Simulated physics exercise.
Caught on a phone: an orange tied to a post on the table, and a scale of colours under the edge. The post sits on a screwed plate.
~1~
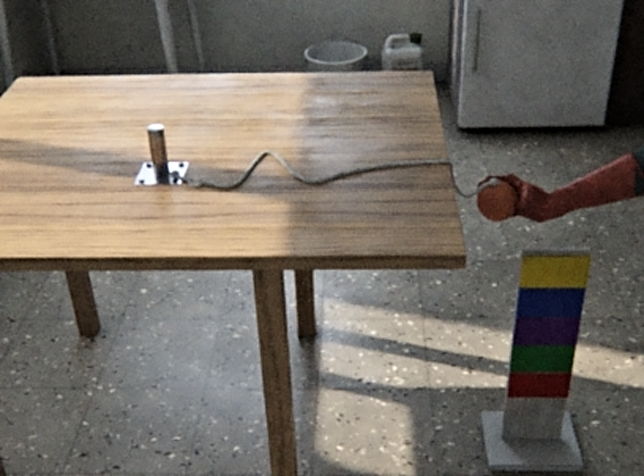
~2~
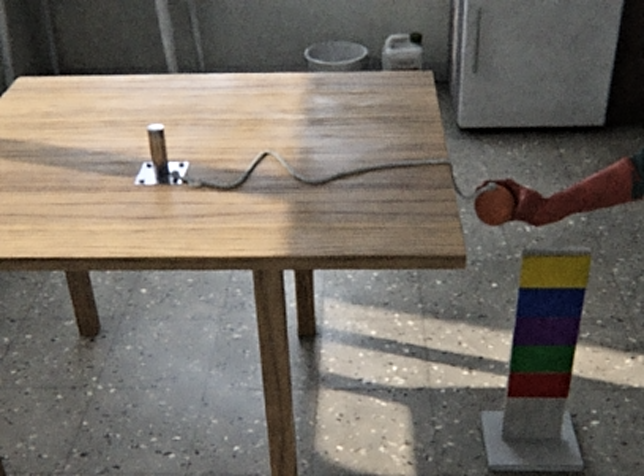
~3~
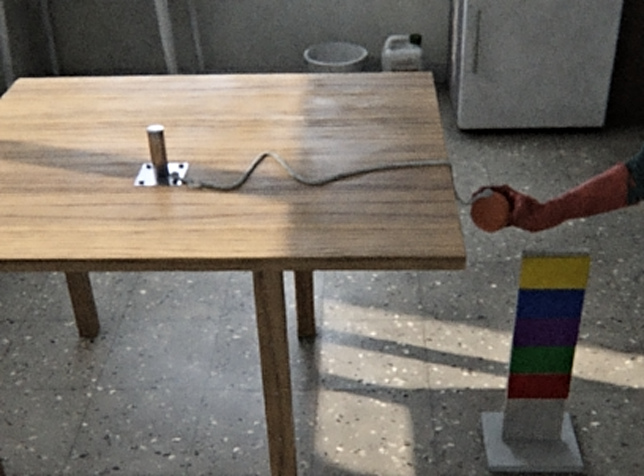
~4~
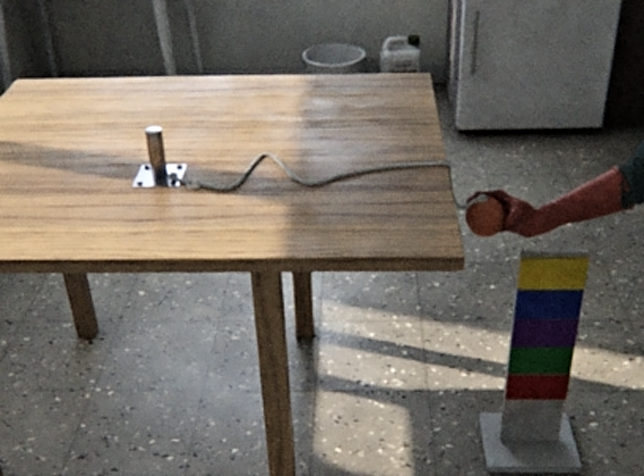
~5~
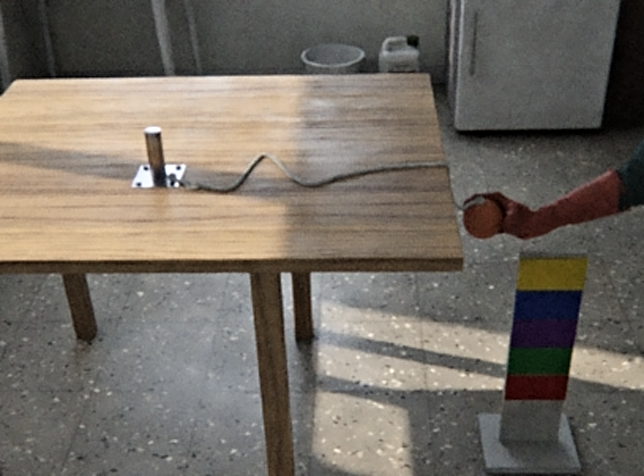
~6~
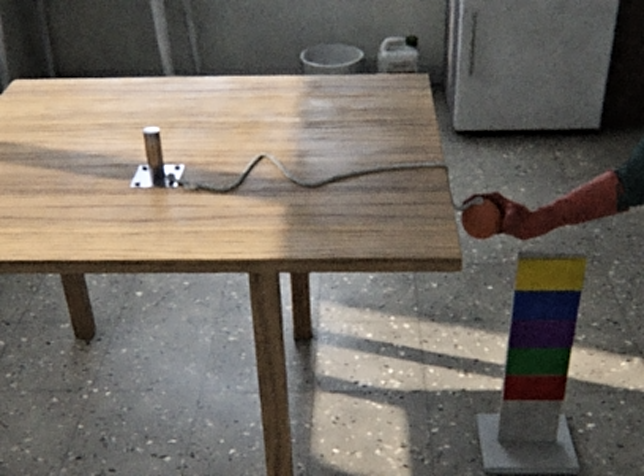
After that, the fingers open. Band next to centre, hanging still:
Purple.
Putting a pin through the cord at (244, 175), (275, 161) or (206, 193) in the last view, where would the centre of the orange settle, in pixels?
Expect roughly (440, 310) for the first, (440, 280) for the second and (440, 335) for the third.
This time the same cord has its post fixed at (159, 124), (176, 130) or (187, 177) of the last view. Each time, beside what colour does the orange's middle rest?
Readings, in order: Blue - purple - green.
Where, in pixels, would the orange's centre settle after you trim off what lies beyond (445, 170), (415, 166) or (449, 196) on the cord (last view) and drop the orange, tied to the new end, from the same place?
Well, that gives around (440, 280) the first time, (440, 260) the next and (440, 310) the last.
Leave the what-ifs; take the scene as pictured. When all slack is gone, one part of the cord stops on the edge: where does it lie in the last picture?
(341, 176), approximately.
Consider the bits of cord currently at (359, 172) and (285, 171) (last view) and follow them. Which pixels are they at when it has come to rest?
I'd put the first at about (447, 196) and the other at about (373, 174).
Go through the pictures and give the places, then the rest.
The first picture shows orange (497, 201); yellow (555, 274); blue (551, 303); purple (547, 332); green (543, 360); red (539, 386).
The second picture shows orange (494, 206); cord through (198, 186) (253, 166) (291, 171) (358, 170) (438, 162).
The third picture shows orange (491, 212).
The fourth picture shows orange (485, 217); cord through (196, 188) (251, 168) (289, 173) (356, 172) (436, 164).
The fifth picture shows orange (482, 219).
The sixth picture shows orange (481, 219); cord through (194, 189) (248, 169) (287, 173) (353, 173) (434, 165).
A little later, orange near (471, 318); level with blue.
Next, orange near (420, 332); level with purple.
Later still, orange near (446, 345); level with purple.
When it is over, orange near (439, 343); level with purple. Its middle rests at the purple band.
